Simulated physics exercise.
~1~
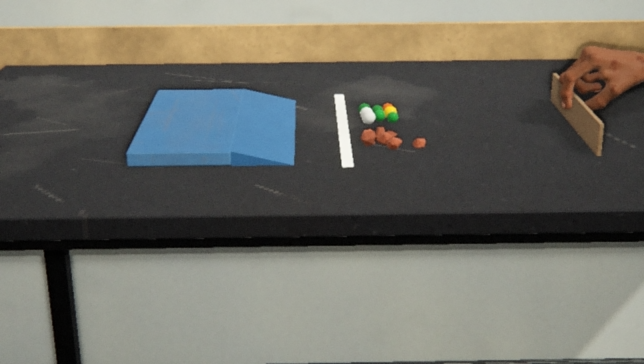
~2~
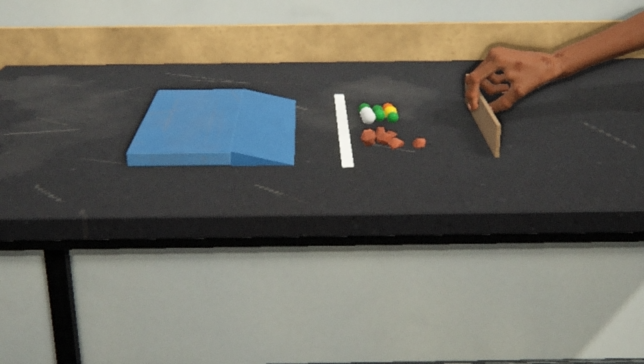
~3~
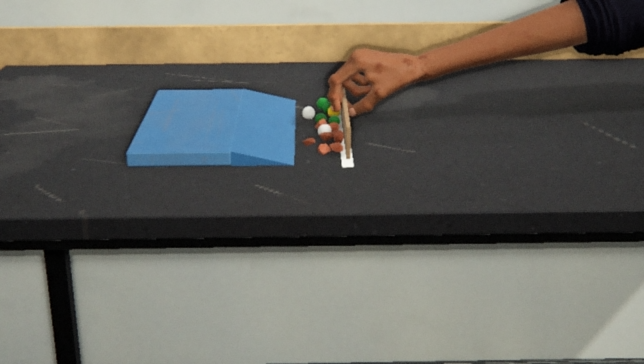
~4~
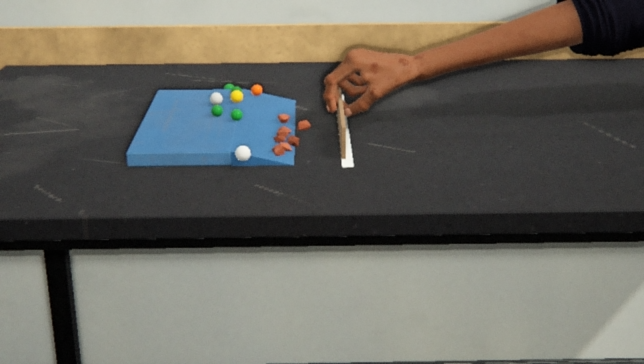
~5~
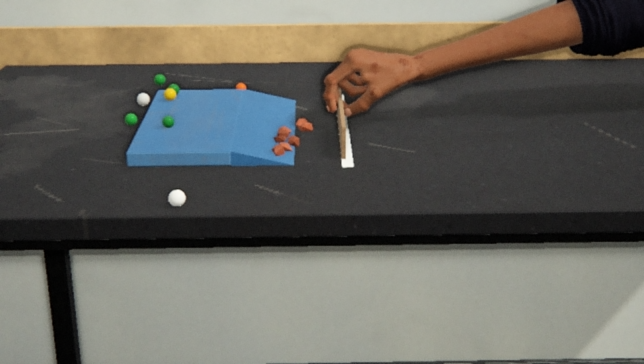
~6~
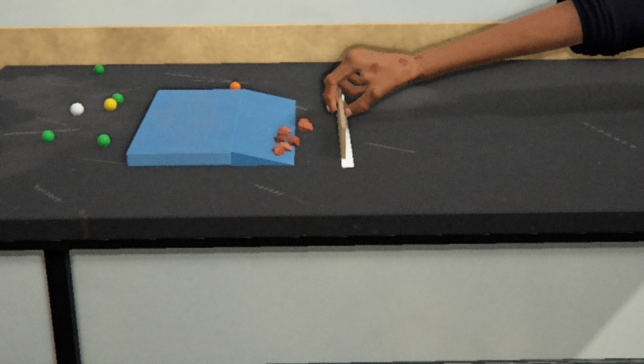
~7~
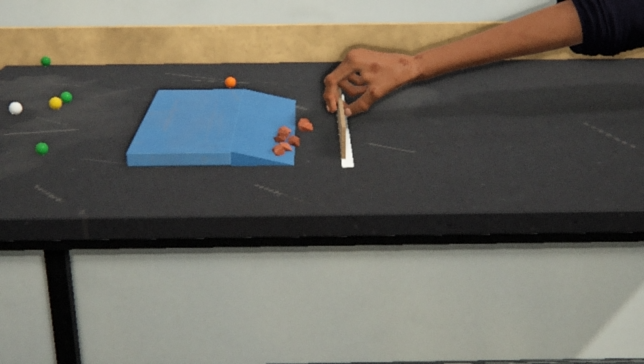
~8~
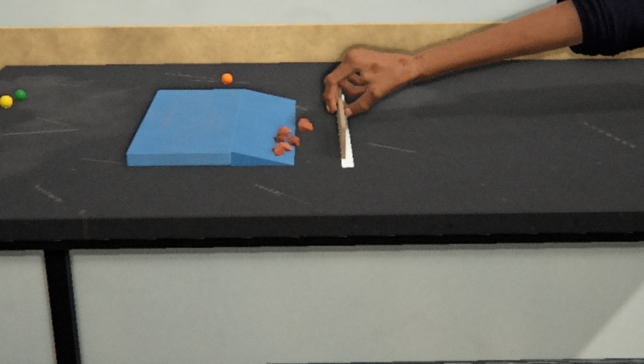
A hand holding a piece of card slides it leftward along a dark table toward two small groups of loose items, reddish-brown lumps in front and colourful balls behind. The card sweeps both groups past the white tape toward a low blue wedge, then stops at the tape. The balls run up the slope and over the top, while the lumps bunch at its lower edge. White, green and yellow balls spread leftward across the table, and most leave view. At the end, the lumps rest partly on the slope, with an orange ball behind the wedge.
